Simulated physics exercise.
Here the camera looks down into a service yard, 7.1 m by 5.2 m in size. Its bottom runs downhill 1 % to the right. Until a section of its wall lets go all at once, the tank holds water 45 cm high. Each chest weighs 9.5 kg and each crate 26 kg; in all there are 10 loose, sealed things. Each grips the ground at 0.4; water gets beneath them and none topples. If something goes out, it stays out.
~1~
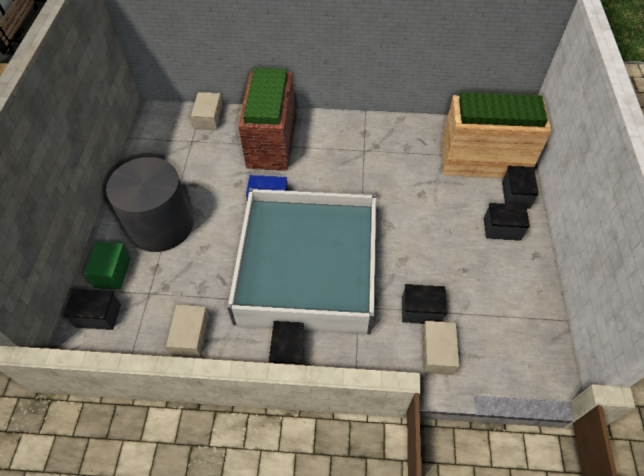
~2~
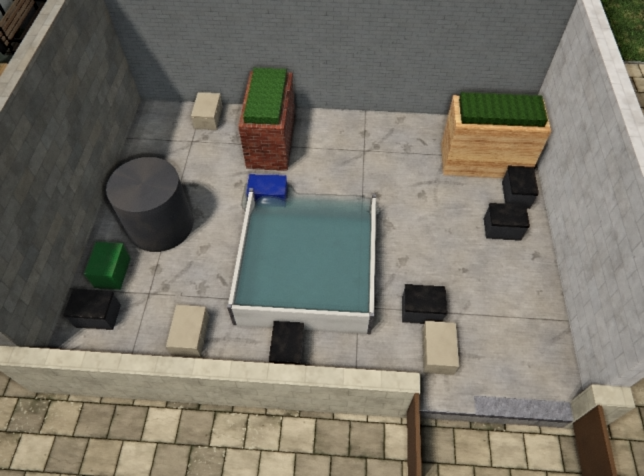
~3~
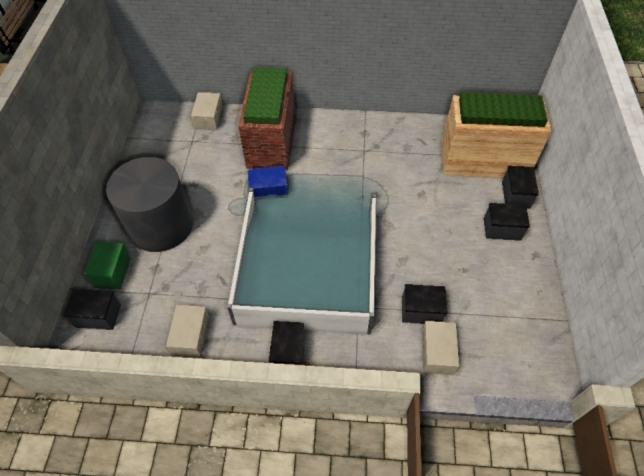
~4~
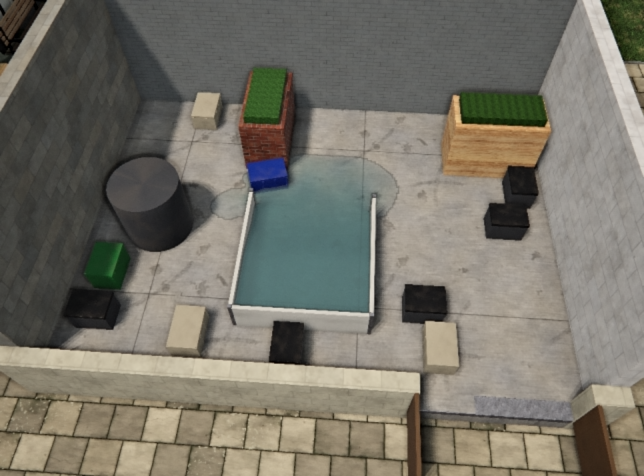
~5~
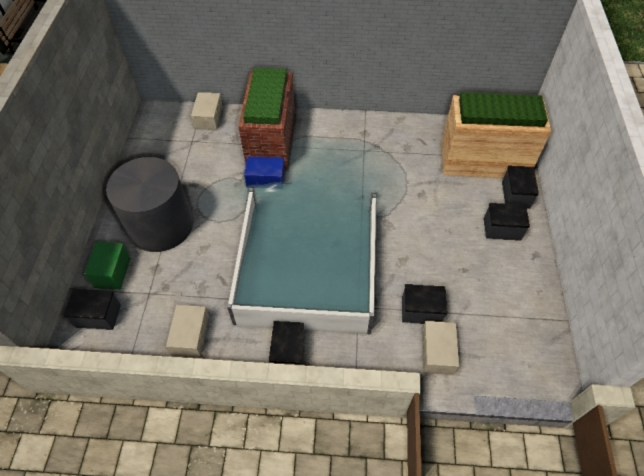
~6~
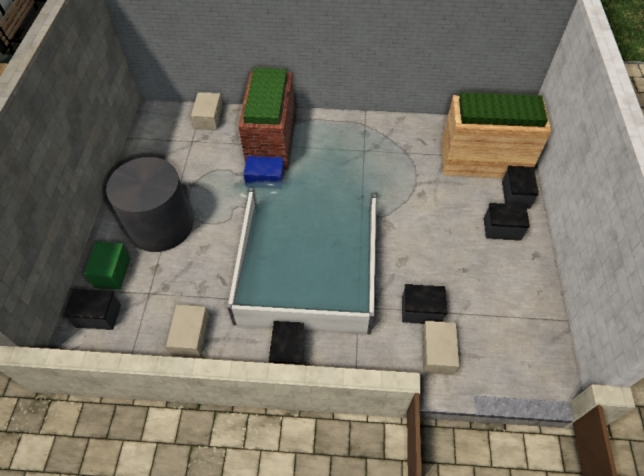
Water spreads from the far side of a low, white-walled square tank in a walled, paved yard, seen from a fixed viewpoint high above. A dark grey cylinder and a green box sit left, a brick planter behind, a wooden planter at right, with black and cream blocks around. The far panel disappears, the blue box beside it shifts slightly backward, and the thin sheet widens across the paving.
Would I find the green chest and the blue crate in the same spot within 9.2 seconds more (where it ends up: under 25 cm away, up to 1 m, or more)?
Outcome: Green chest: Near its start. Blue crate: A bit off its start.
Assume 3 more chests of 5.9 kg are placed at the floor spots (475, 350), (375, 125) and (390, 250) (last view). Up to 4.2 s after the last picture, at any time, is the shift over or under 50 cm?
Order as asked - not as far, farther, not as far.
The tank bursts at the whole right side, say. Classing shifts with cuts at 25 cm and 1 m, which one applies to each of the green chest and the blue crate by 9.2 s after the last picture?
In that case the green chest does not really move while the blue crate does not really move.
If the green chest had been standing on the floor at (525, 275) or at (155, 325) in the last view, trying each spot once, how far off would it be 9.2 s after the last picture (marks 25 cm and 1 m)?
Taken in turn, it is carried a long way and then stays almost motionless.
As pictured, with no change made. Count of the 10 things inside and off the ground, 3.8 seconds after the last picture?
The count is 0.
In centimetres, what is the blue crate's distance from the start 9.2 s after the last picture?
Roughly 40 cm.
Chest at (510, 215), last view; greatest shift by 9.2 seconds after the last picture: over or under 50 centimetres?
Lab note: Result beyond threshold.
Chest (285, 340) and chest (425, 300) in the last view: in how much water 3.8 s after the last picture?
Around 0 cm and 0 cm.
Then, 1.2 s after the last picture the green chest is near (103, 259), 0.0 m from its start, aground; the blue crate is near (263, 166), 0.4 m from its start, aground; 0 of 10 are out; 0 afloat.
Then, 3.8 s after the last picture the green chest is near (103, 259), 0.0 m from its start, aground; the blue crate is near (263, 166), 0.4 m from its start, aground; 0 of 10 are out; 0 afloat.
Then, 6.2 s after the last picture the green chest is near (103, 259), 0.0 m from its start, aground; the blue crate is near (263, 166), 0.4 m from its start, aground; 0 of 10 are out; 0 afloat.
Then, 9.2 s after the last picture the green chest is near (103, 259), 0.0 m from its start, aground; the blue crate is near (263, 166), 0.4 m from its start, aground; 1 of 10 are out; 0 afloat.
